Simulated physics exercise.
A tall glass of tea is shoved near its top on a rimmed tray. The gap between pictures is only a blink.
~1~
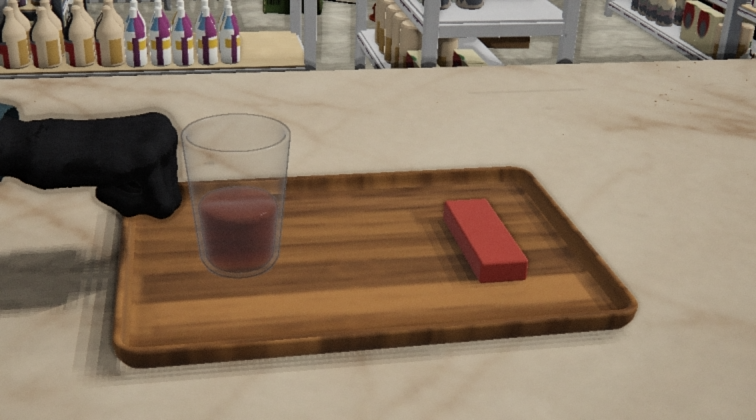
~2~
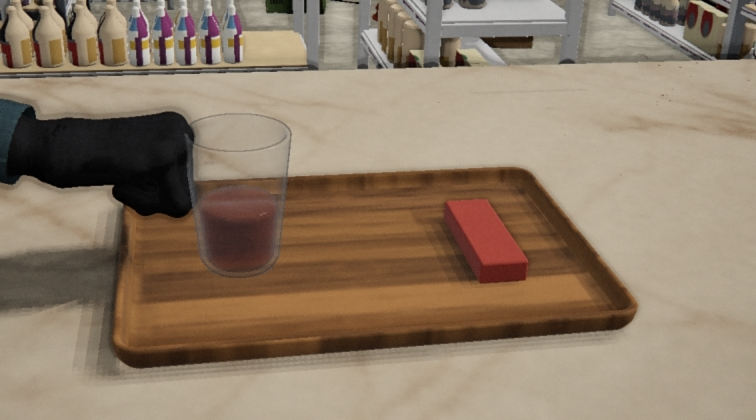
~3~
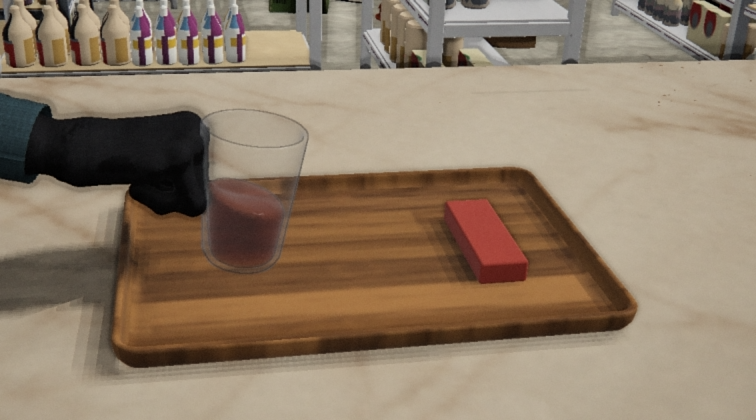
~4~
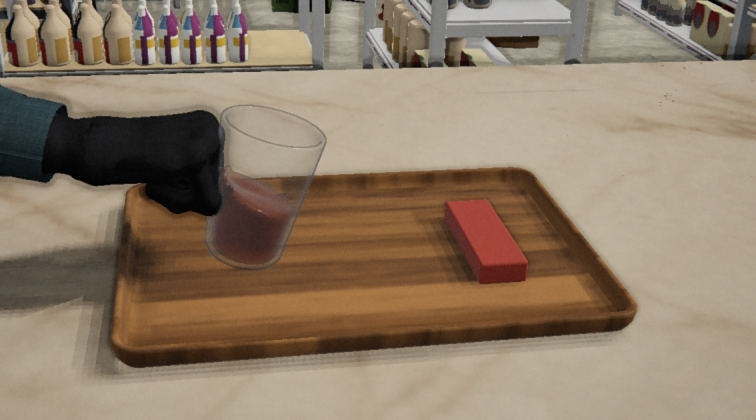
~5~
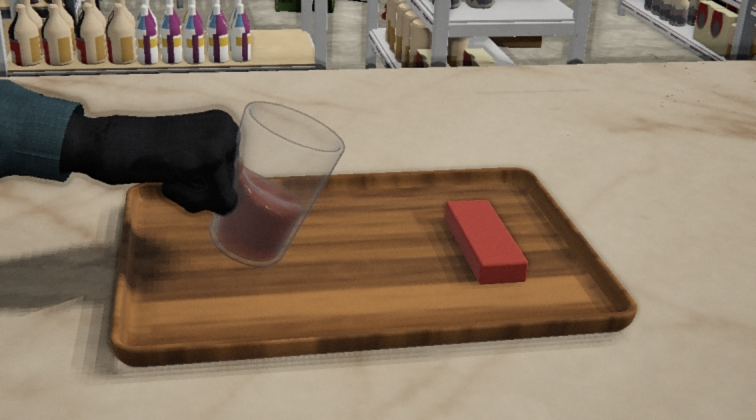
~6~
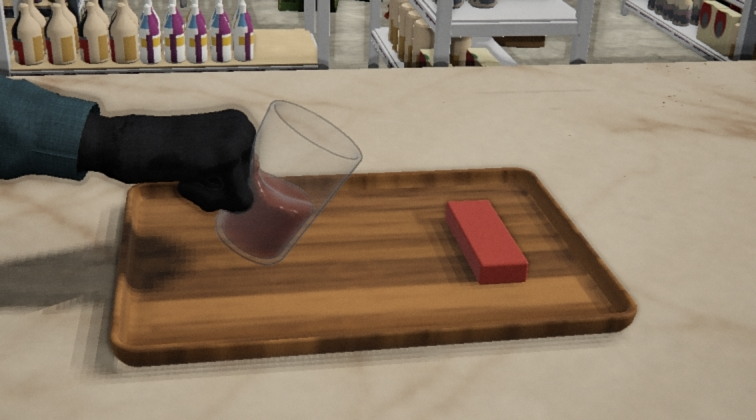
A black-gloved hand pushed the upper part of a clear glass of dark reddish drink on a wooden tray, and the glass slid slightly right, then leaned steadily toward a red block.
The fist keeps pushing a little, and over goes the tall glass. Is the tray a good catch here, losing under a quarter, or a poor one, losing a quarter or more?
A good catch.
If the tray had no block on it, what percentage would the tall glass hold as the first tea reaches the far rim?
65 %, roughly.
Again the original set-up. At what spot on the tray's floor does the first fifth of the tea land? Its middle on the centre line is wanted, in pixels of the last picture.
At about (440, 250).
A moment on, the tall glass lies on its side and 91 per cent is in the glass, 3 on the tray and 6 above or beyond its rim.
Next, the tall glass lies on its side and 45 per cent is in the glass, 38 on the tray and 17 above or beyond its rim.
Then the tall glass lies on its side and 25 per cent is in the glass, 57 on the tray and 19 above or beyond its rim.
Later the tall glass lies on its side and 14 per cent is in the glass, 75 on the tray and 11 above or beyond its rim.
At rest 89 per cent is held by tray and glass, 11 is off the tray.
